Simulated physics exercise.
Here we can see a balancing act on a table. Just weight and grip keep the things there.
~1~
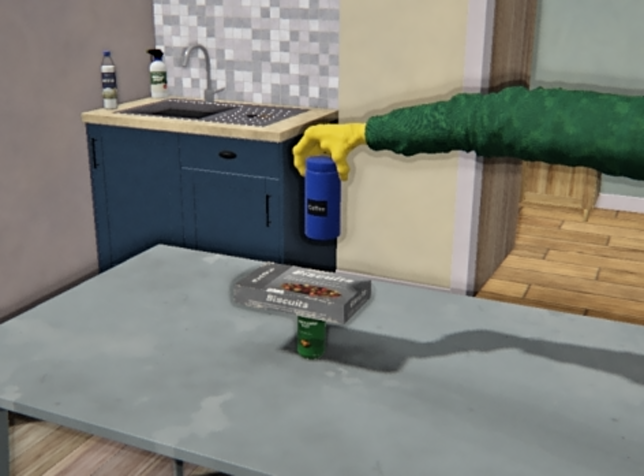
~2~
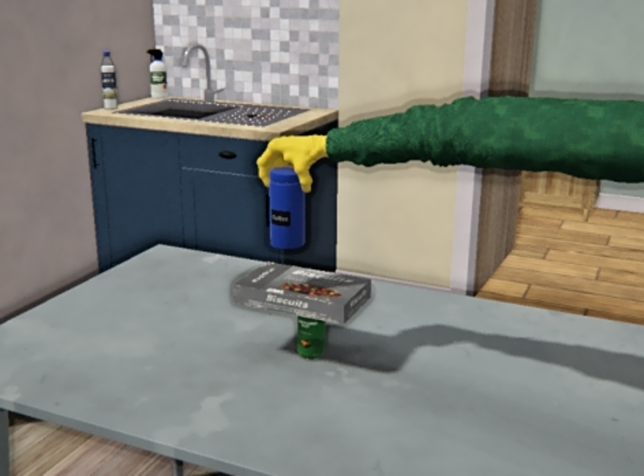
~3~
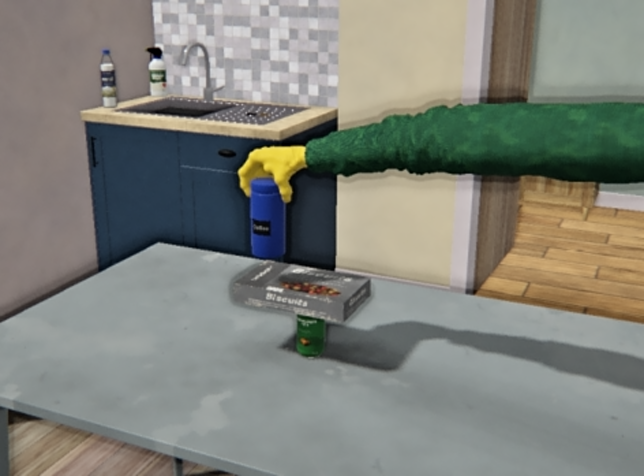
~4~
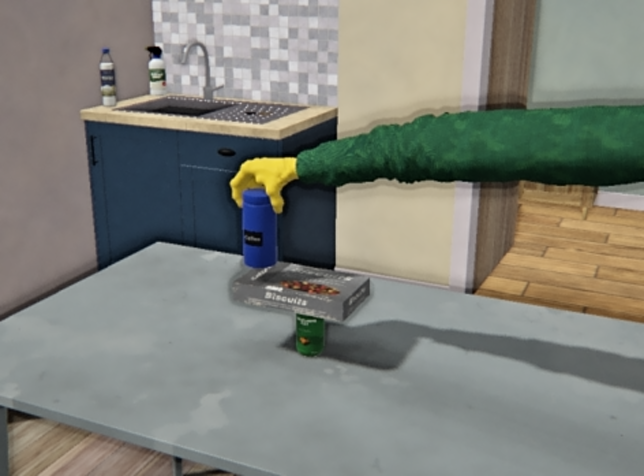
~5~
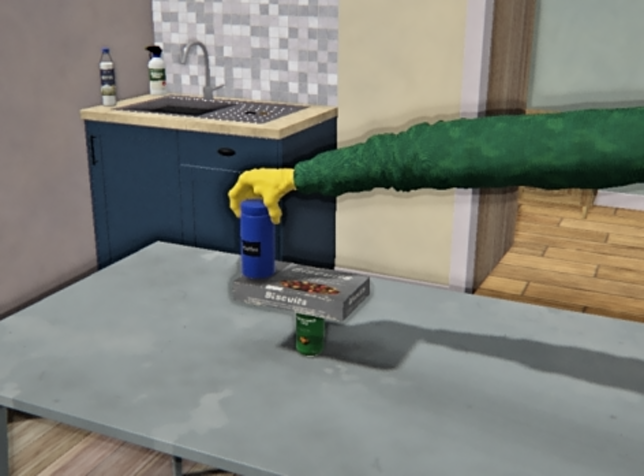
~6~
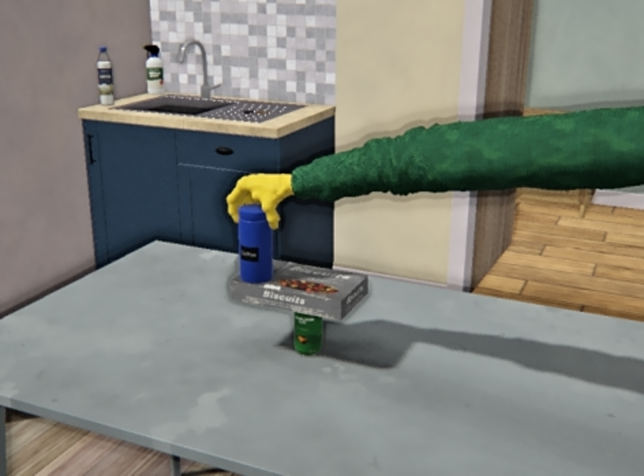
In a kitchen, a yellow-gloved hand lowers a blue jar leftward onto a biscuit box.
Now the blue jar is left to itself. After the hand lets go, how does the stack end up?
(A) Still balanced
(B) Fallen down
Fallen down.
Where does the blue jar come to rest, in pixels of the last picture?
Roughly at pixel (176, 335).
Then, 0.40 s on from there, blue jar now fallen; grey packet turned 73° from how it was put.
Then, 0.50 s on from there, grey packet on its side.
Then, 1.10 s on from there, grey packet now fallen.
In the end, fallen, grey packet and blue jar; green can unmoved. At the end, from the last picture's camera, blue jar near (176, 335). The stack loses its balance.
